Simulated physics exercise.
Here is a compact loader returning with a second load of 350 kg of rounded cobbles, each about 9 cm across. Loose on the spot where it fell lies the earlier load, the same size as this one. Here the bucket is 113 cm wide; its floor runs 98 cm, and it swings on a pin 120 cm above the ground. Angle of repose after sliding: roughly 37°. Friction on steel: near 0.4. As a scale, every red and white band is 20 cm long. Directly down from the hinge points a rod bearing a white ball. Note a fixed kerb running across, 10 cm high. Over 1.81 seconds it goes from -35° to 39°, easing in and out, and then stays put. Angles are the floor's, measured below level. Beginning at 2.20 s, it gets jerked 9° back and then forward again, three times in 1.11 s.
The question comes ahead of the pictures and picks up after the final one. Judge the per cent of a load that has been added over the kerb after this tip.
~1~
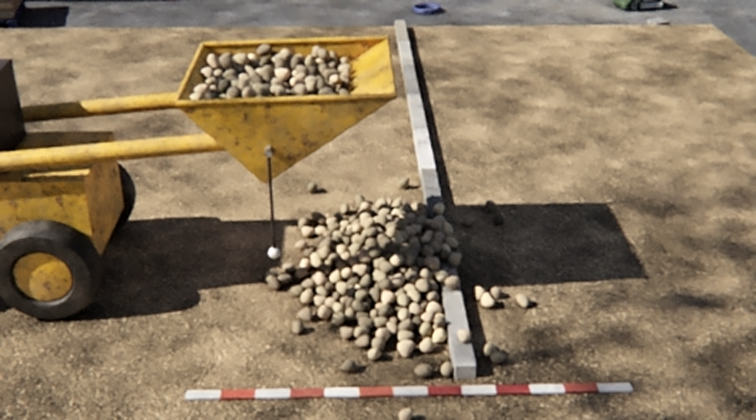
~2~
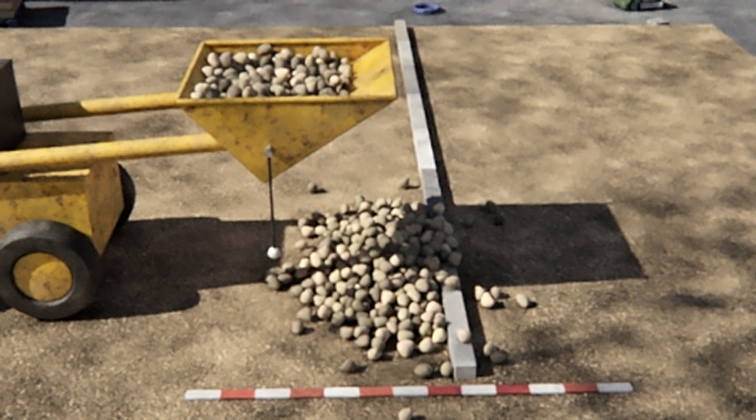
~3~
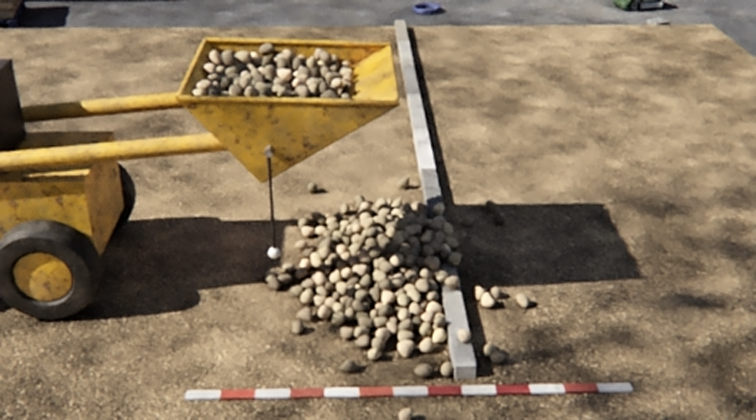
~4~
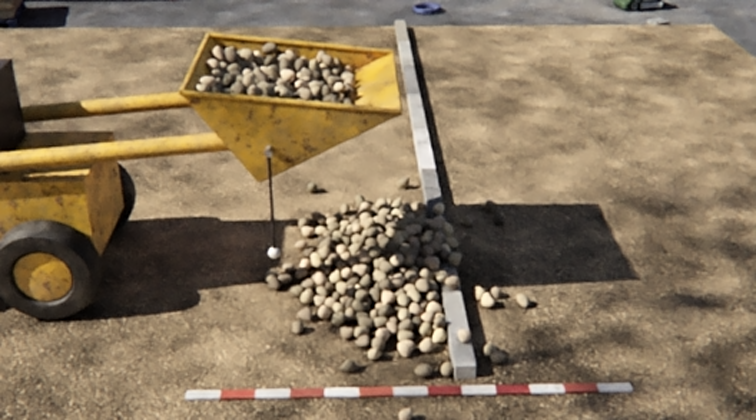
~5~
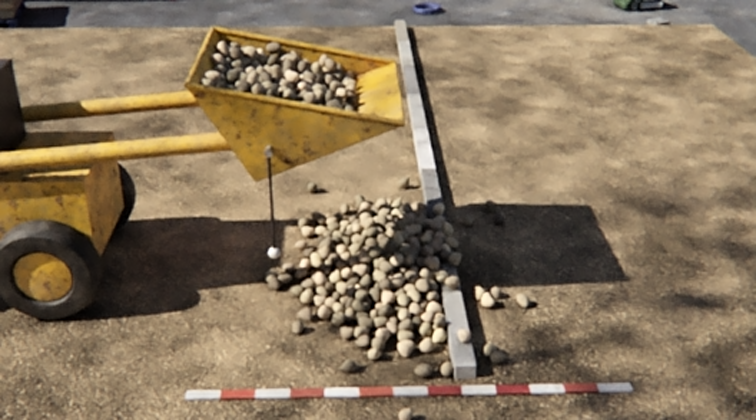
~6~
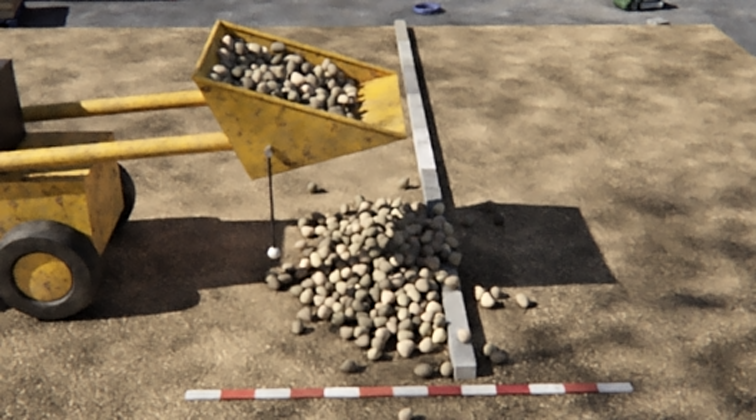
The added amount is roughly 36 per cent of a load.
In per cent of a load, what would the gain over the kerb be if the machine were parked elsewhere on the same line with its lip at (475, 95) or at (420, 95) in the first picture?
I'd guess close to 95 per cent first and close to 60 per cent second.
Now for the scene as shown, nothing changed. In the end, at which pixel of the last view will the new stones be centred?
Near (421, 249).
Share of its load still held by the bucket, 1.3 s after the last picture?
35 %.
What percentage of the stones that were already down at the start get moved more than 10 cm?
Near 5 per cent, I reckon.
Then, 0.8 s after the last picture the floor is at 28°; in per cent of one load, 100 in the bucket, 98 on this side of the kerb, 2 over the kerb; the foremost stones are at (492, 269).
Then, 1.3 s after the last picture the floor is at 39°; in per cent of one load, 37 in the bucket, 159 on this side of the kerb, 5 over the kerb; the foremost stones are at (492, 267).
Then, 3.2 s after the last picture the floor is at 39°; in per cent of one load, 0 in the bucket, 162 on this side of the kerb, 38 over the kerb; the foremost stones are at (611, 281).
Then, 5.8 s after the last picture the floor is at 39°; in per cent of one load, 0 in the bucket, 162 on this side of the kerb, 38 over the kerb; the foremost stones are at (611, 281). Net gain over the kerb, 36.
